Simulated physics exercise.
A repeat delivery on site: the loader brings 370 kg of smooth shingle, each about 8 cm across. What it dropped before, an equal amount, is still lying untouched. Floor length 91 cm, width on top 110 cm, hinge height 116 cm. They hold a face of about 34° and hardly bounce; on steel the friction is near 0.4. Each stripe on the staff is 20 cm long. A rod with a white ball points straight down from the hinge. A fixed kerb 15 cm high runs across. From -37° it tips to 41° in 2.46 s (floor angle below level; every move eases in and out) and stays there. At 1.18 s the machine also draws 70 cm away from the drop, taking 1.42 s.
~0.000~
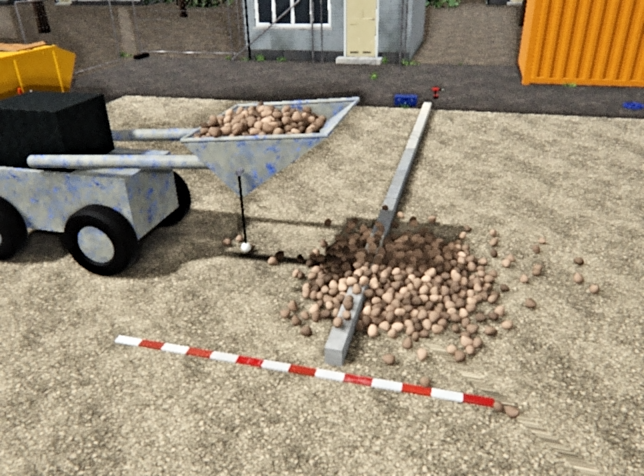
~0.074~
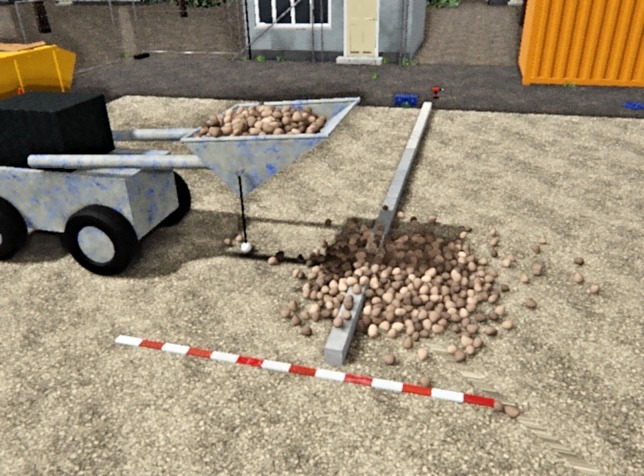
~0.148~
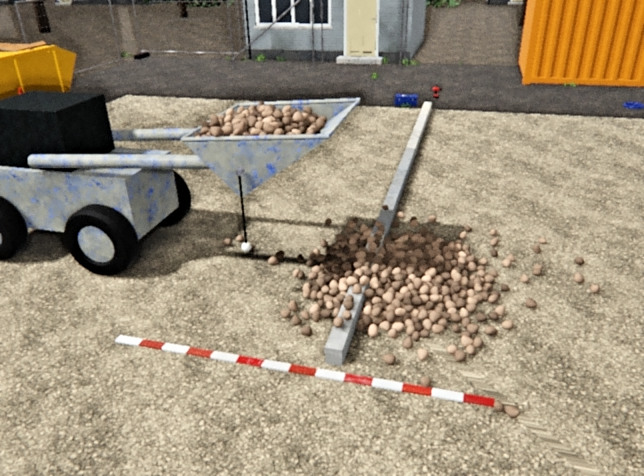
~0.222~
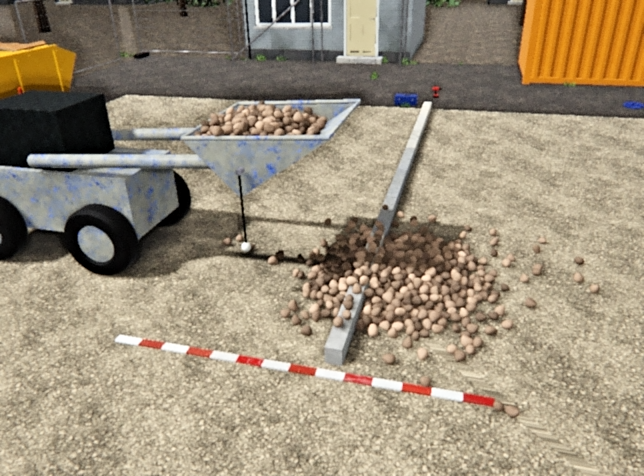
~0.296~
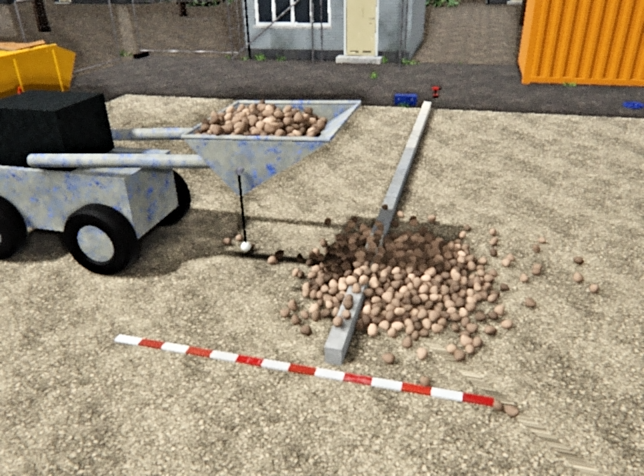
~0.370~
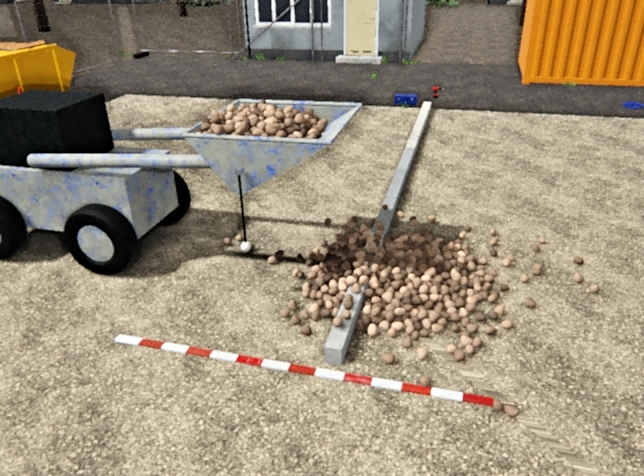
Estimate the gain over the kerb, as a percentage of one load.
Close to 1 parts in a hundred.
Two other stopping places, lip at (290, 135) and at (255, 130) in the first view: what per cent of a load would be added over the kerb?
First some 0, then 0 per cent.
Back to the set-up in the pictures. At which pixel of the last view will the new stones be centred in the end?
Around (303, 258).
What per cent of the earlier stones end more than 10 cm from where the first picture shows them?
Roughly 0 per cent of them.
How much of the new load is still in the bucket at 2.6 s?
Roughly 0 per cent is still inside.
After 1.8 s the floor is at 29°; in per cent of one load, 66 in the bucket, 62 on this side of the kerb, 72 over the kerb; the foremost stones are at (569, 281).
After 2.6 s the floor is at 41°; in per cent of one load, 1 in the bucket, 126 on this side of the kerb, 73 over the kerb; the foremost stones are at (569, 281).
After 3.0 s the floor is at 41°; in per cent of one load, 0 in the bucket, 127 on this side of the kerb, 73 over the kerb; the foremost stones are at (569, 281).
After 5.7 s the floor is at 41°; in per cent of one load, 0 in the bucket, 127 on this side of the kerb, 73 over the kerb; the foremost stones are at (569, 281). Net gain over the kerb, 1.
